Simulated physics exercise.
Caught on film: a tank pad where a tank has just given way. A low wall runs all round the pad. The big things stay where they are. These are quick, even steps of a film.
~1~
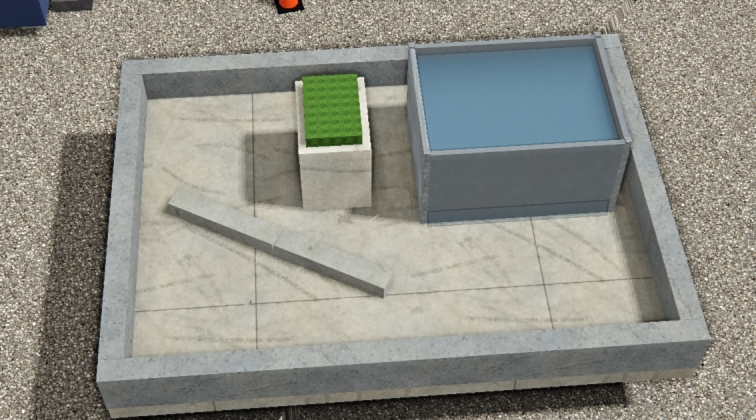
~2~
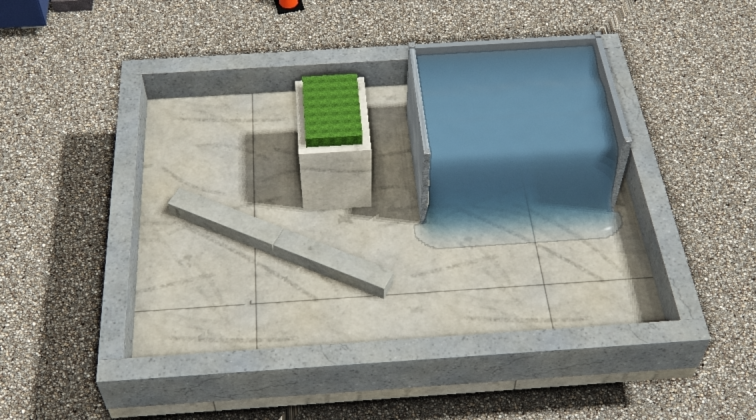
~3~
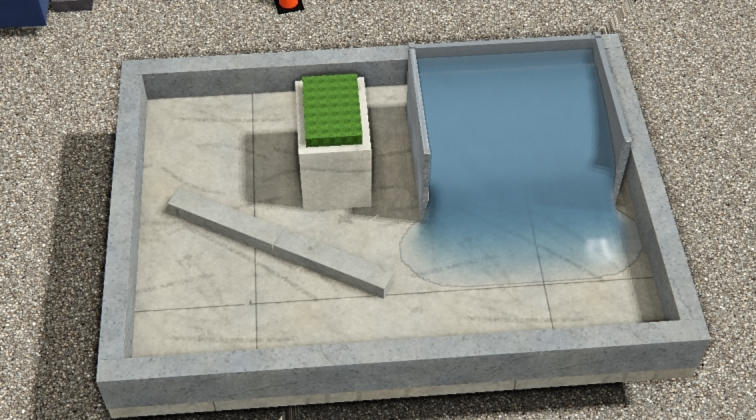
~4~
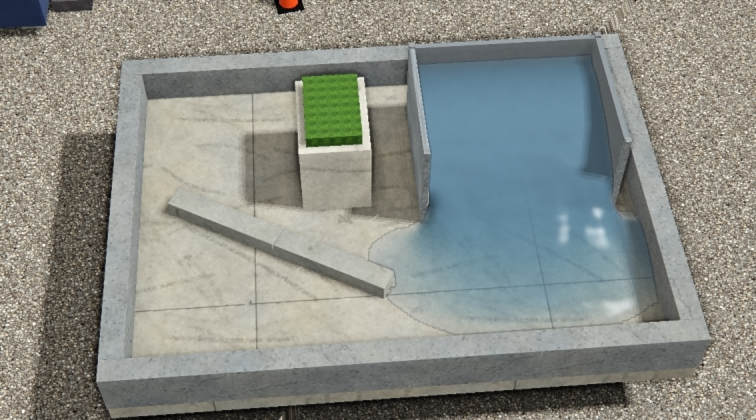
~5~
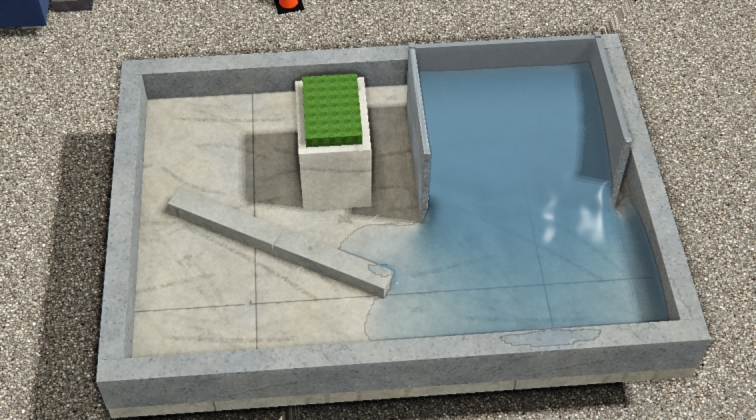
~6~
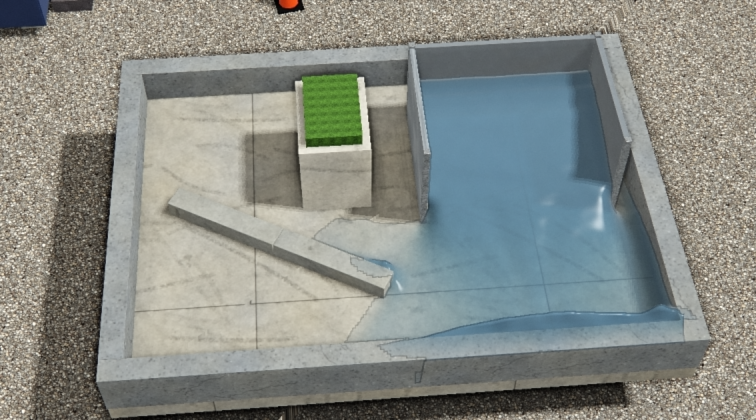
On a walled concrete pad, the front of an open tank gave way and blue water poured out, spreading across the floor toward the near wall and around the end of a low slanted barrier.
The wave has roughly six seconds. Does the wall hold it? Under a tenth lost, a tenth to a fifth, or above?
The share lost is between a tenth and a fifth.
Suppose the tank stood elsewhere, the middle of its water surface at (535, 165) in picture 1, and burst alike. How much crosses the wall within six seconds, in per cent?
Close to 24 %.
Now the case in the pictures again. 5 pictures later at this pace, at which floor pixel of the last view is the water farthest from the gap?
I would point to (132, 379).
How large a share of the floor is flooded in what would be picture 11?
I make it 45 per cent.
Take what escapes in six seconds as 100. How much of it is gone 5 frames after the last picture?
Close to 40 %.
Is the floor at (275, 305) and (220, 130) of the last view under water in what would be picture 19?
In that order: Awash, dry.
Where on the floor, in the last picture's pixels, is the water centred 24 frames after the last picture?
Roughly at (381, 221).
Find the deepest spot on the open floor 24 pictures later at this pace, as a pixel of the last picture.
Around (179, 98).
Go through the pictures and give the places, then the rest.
In the first frame, still water in the open tank at (515, 97).
In the second frame, water pours out at (521, 188) and has run to (419, 228).
In the third frame, water pours out at (520, 193) and has run to (412, 260).
In the fourth frame, the front is at (399, 299), out from the gap at (519, 197).
In the fifth frame, water pours out at (519, 198) and has run to a hidden place.
In the sixth frame, the front is at a hidden place, out from the gap at (519, 200).
A moment on, water covers 30 % of the floor; the low wall has let 1 % over.
Next, water covers 40 % of the floor; the low wall has let 5 % over.
Then, water covers 55 % of the floor; the low wall has let 13 % over.
Later, water covers 80 % of the floor; the low wall has let 14 % over.
In the end, water covers 80 % of the floor; the low wall has let 14 % over.
